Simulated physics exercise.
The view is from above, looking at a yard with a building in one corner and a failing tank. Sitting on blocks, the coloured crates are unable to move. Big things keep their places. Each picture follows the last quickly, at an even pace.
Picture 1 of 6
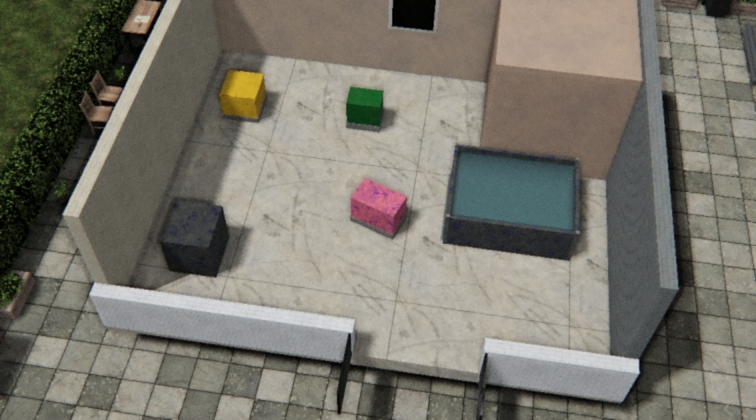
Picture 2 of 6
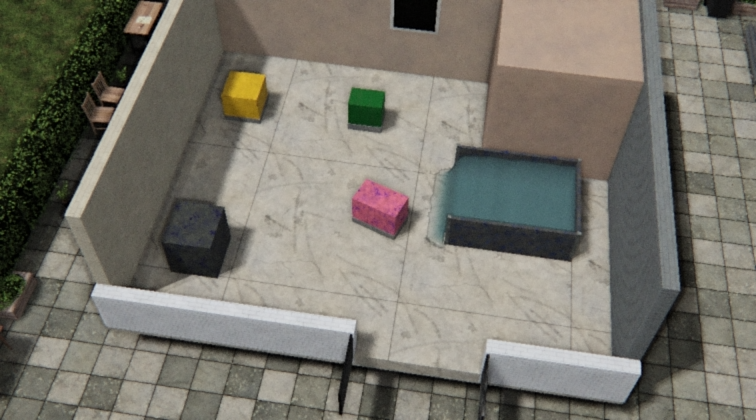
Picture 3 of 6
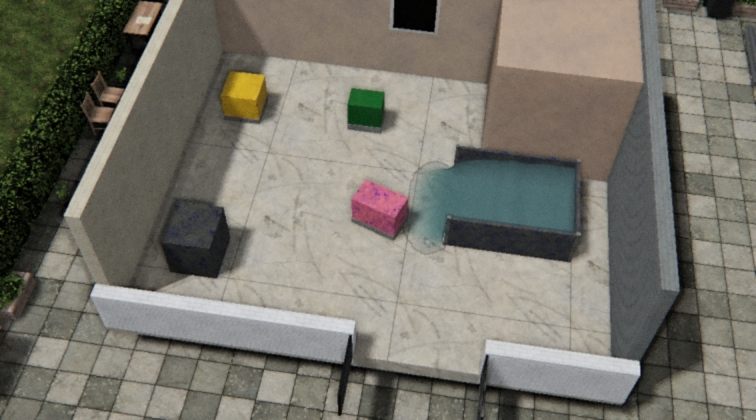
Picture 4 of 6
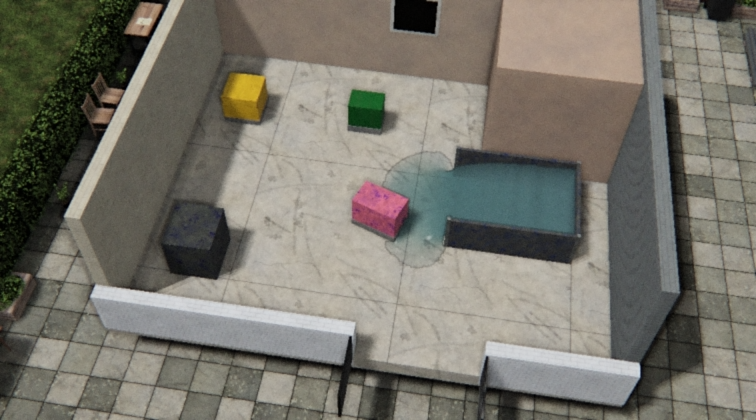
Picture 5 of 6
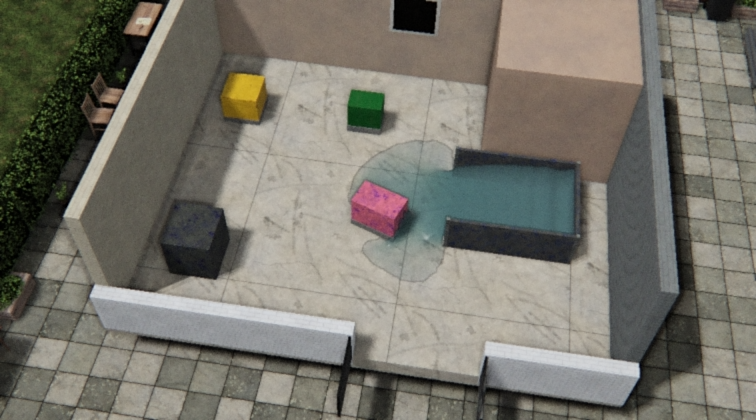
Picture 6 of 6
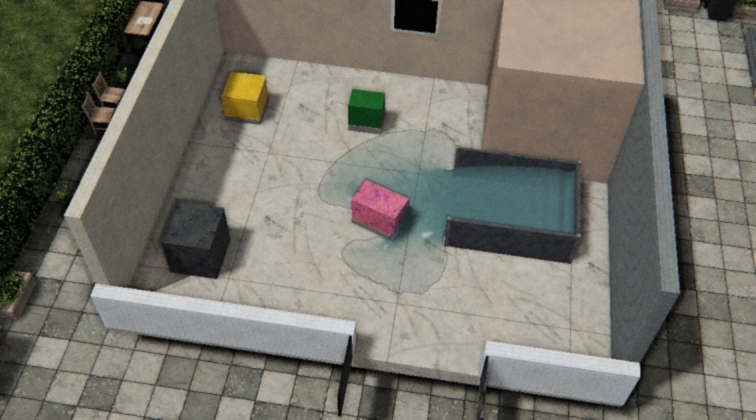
Water pouring from the open left side of a dark tank, spreading leftward across a walled yard and around a pink crate.
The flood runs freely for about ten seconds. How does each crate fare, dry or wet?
One by one: The yellow crate is left wet, the pink crate is left wet, the green crate is left wet.
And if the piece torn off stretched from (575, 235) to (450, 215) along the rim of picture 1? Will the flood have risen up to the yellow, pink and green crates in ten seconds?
Here goes: Yellow crate - left alone; pink crate - left alone; green crate - left alone.
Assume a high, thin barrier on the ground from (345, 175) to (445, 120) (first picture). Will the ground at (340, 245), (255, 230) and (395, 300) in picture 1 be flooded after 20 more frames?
As listed: Flooded, flooded, covered.
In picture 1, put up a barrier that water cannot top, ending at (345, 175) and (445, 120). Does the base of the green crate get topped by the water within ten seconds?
Note - green crate: Not flooded.
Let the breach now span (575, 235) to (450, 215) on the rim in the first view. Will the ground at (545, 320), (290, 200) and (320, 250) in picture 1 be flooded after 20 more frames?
The first comes out soaked, the second untouched, the third untouched.
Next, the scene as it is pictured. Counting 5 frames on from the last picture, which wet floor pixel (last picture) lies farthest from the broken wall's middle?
I reckon the front has reached (213, 150) by then.
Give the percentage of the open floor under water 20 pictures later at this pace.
Estimate: Near 70 %.
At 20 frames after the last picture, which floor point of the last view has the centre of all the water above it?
That comes out near (348, 181).
A moment on, water covers 30 % of the floor; the yellow crate water round its plinth, the pink crate water round its plinth, the green crate water round its plinth.
Next, water covers 55 % of the floor; the yellow crate water round its plinth, the pink crate water round its plinth, the green crate water round its plinth.
Then, water covers 70 % of the floor; the yellow crate water round its plinth, the pink crate water round its plinth, the green crate water round its plinth.
Later, water covers 75 % of the floor; the yellow crate water round its plinth, the pink crate water round its plinth, the green crate water round its plinth.
In the end, water covers 95 % of the floor; the yellow crate was topped, the pink crate was topped, the green crate was topped.
